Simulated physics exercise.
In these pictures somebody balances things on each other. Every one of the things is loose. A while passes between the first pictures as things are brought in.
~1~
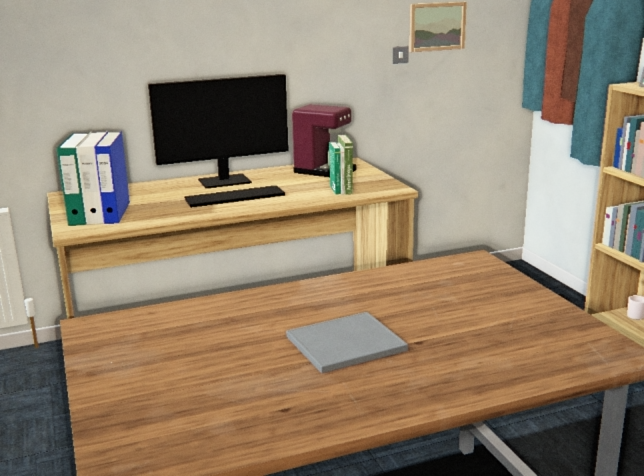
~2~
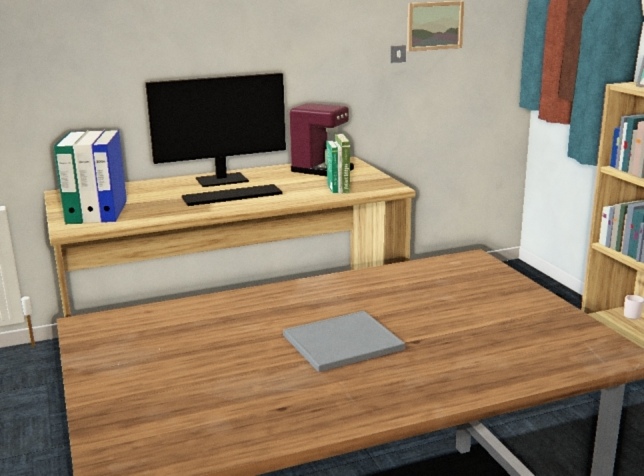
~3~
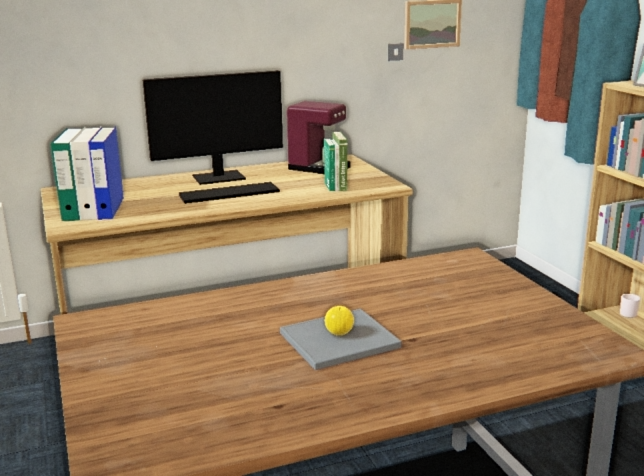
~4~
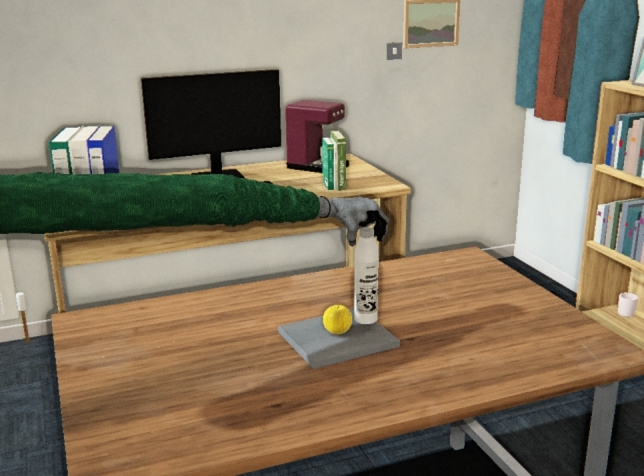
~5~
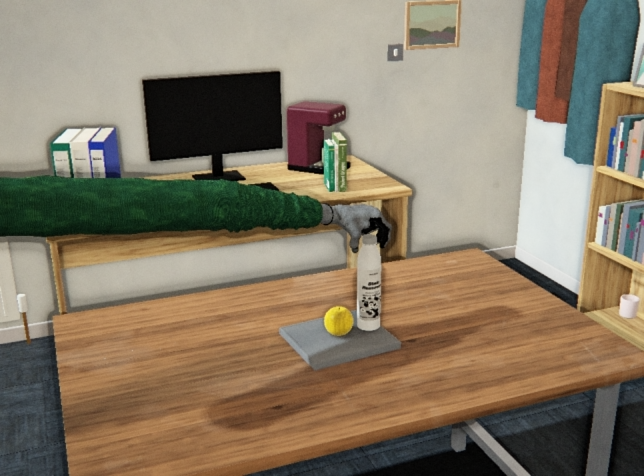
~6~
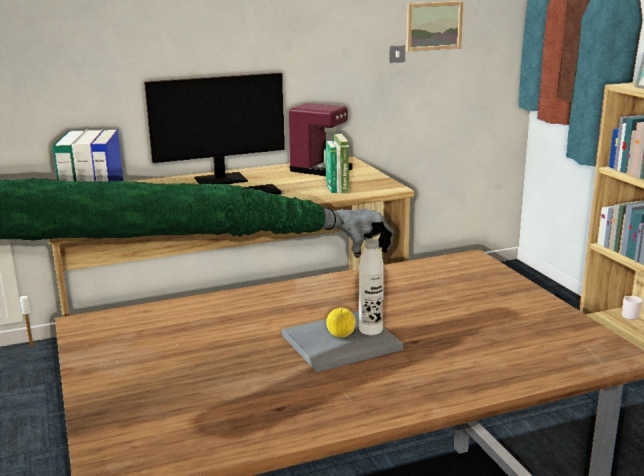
An arm in a green sleeve with a grey hand reaches in from the left over a wooden table, seen from slightly above in a room with a monitor, binders and a dark red machine on a desk behind. At first only a grey tray lies on the table, then a yellow ball appears on it. The hand lowers a white spray bottle slightly beside the ball, while the camera drifts very slightly.
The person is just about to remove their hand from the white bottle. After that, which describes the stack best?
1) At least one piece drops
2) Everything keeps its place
The answer is 2.
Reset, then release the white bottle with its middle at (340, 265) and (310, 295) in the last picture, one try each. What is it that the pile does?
Result 1: Pile falls; result 2: Pile stable.
Then, 0.60 s past the last view, nothing moves.
Then, 1.40 s past the last view, white bottle resting near (371, 287).
Finally, all 3 still in place. Final places as the last picture's camera would see them, white bottle near (371, 287). The pile holds.
